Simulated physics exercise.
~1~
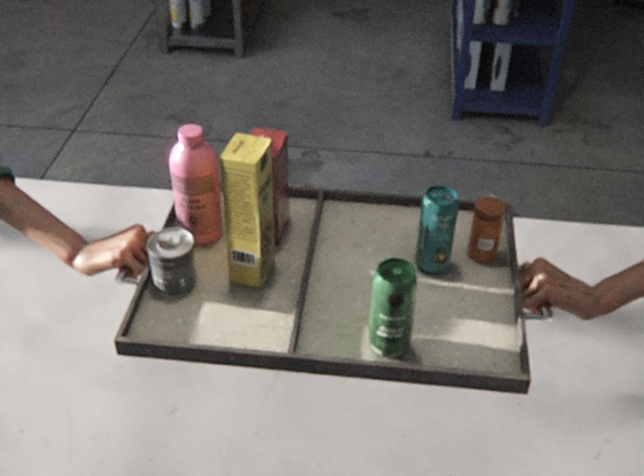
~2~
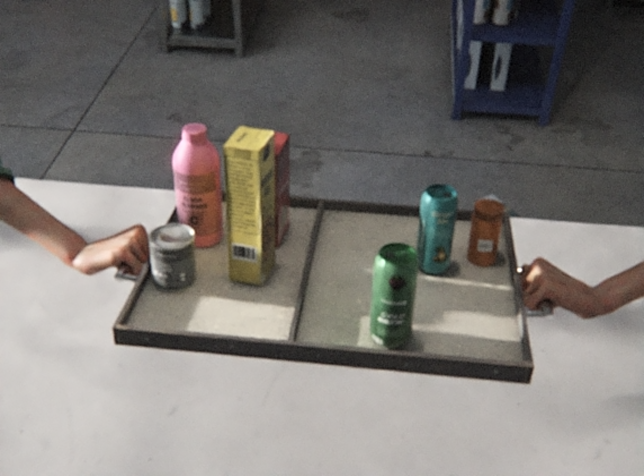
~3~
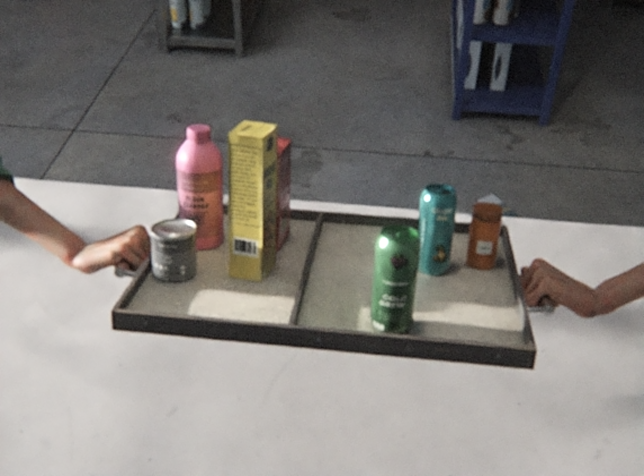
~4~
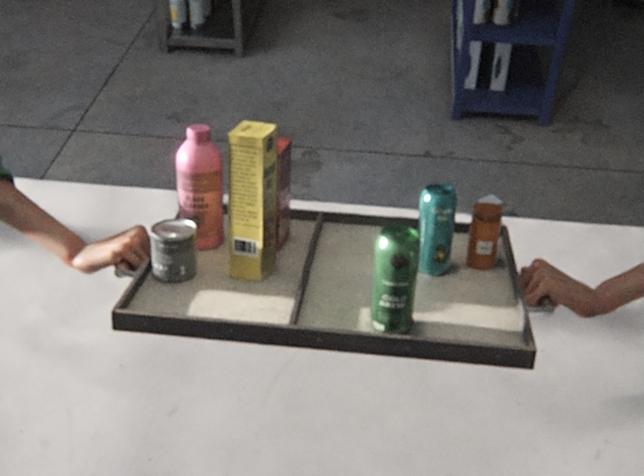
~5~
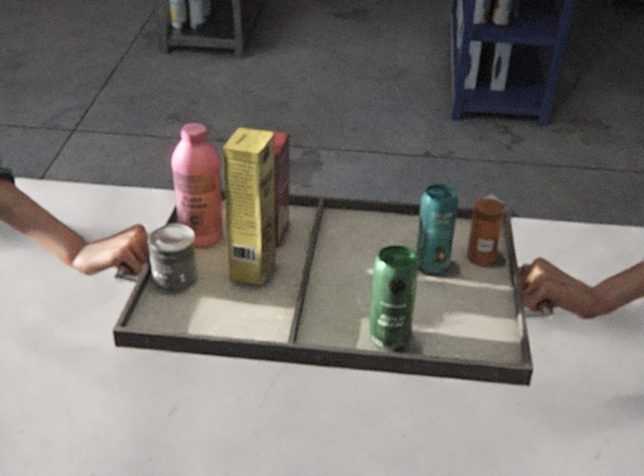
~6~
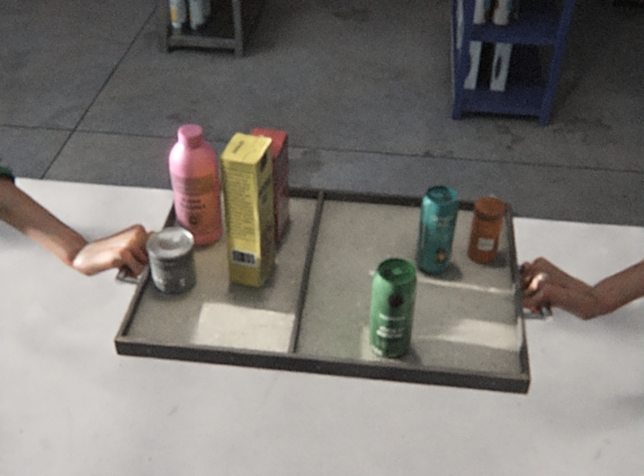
Two hands tipping a tray of cans, cartons and bottles away, then levelling it again with everything still standing in place.
